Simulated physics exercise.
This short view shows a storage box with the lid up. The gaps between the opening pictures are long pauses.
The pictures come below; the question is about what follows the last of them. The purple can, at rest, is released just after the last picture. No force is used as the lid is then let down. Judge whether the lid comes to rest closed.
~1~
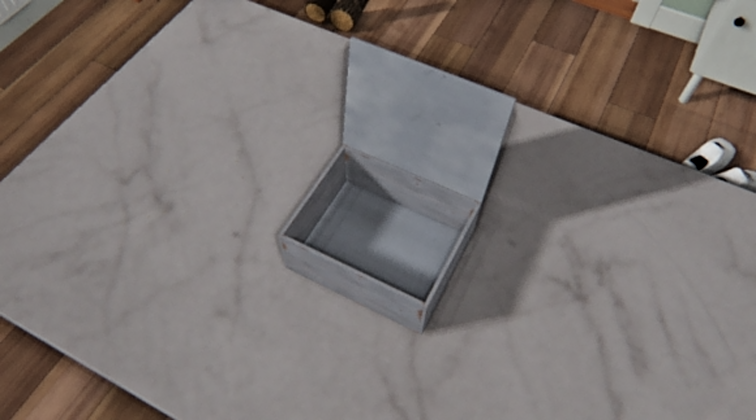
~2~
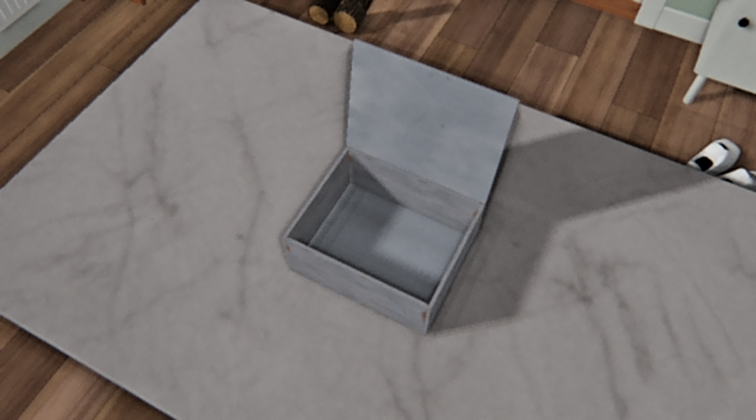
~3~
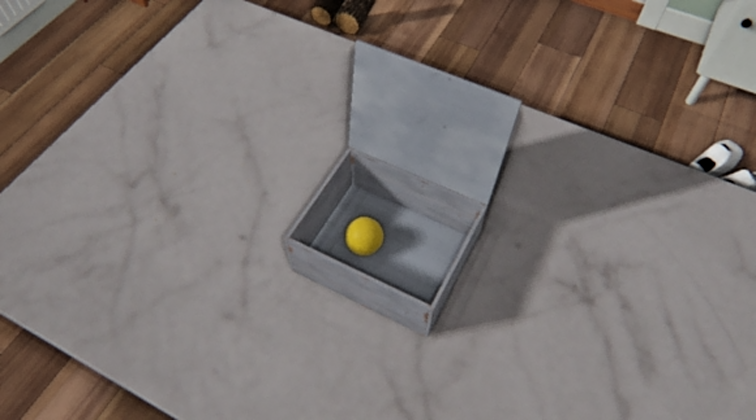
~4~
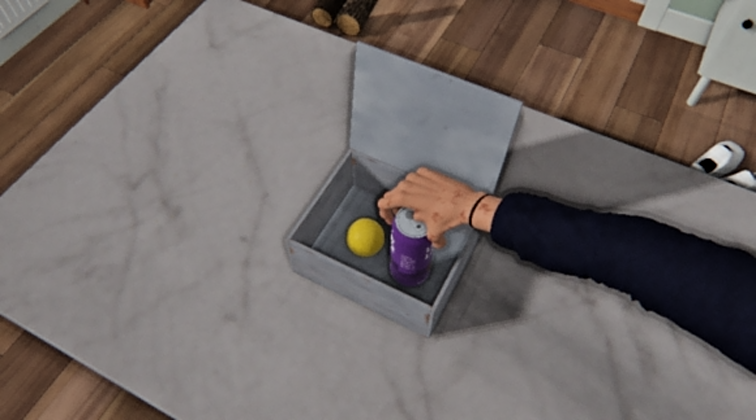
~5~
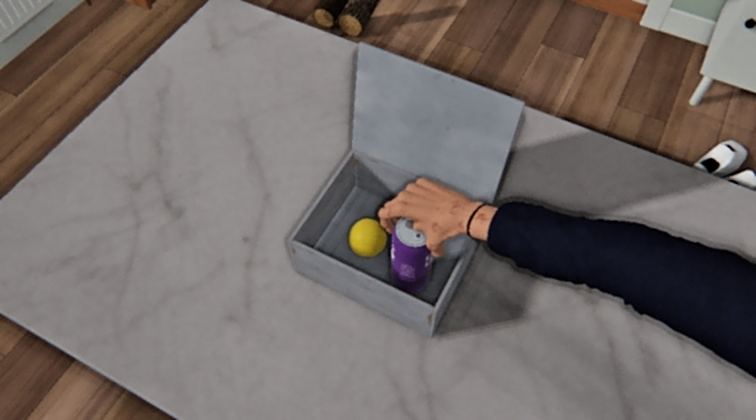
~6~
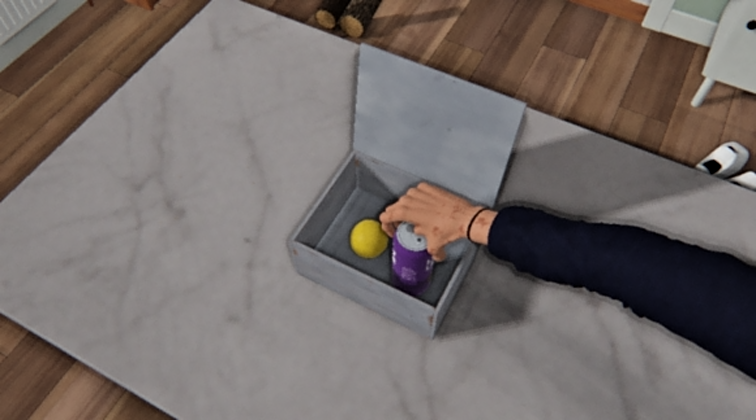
Most likely there will be a gap under the lid.
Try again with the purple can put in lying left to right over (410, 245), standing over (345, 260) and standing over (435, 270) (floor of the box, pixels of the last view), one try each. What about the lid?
First, it closes; second, it will not close; third, it will not close.
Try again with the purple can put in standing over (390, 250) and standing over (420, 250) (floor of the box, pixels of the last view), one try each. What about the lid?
The lid settles down with the first placement and is blocked with the second.
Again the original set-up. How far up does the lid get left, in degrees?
About 30° above the rim.
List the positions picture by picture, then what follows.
In the first picture, the last thing is not in view yet.
In the second picture, the last thing is not in view yet.
In the third picture, the last thing is not in view yet; yellow lemon (365, 236).
The fourth picture shows still above its spot; purple can (412, 248); yellow lemon (366, 238).
The fifth picture shows still above its spot; purple can (412, 256); yellow lemon (368, 238).
The sixth picture shows put in, still held; purple can (413, 259); yellow lemon (369, 239).
Then, 1.30 s after the last picture, lid 76° above the rim.
Then, 1.80 s after the last picture, lid 40° above the rim.
At rest, lid 29° above the rim; both in place. Seen from the same camera at the end, purple can near (413, 259).
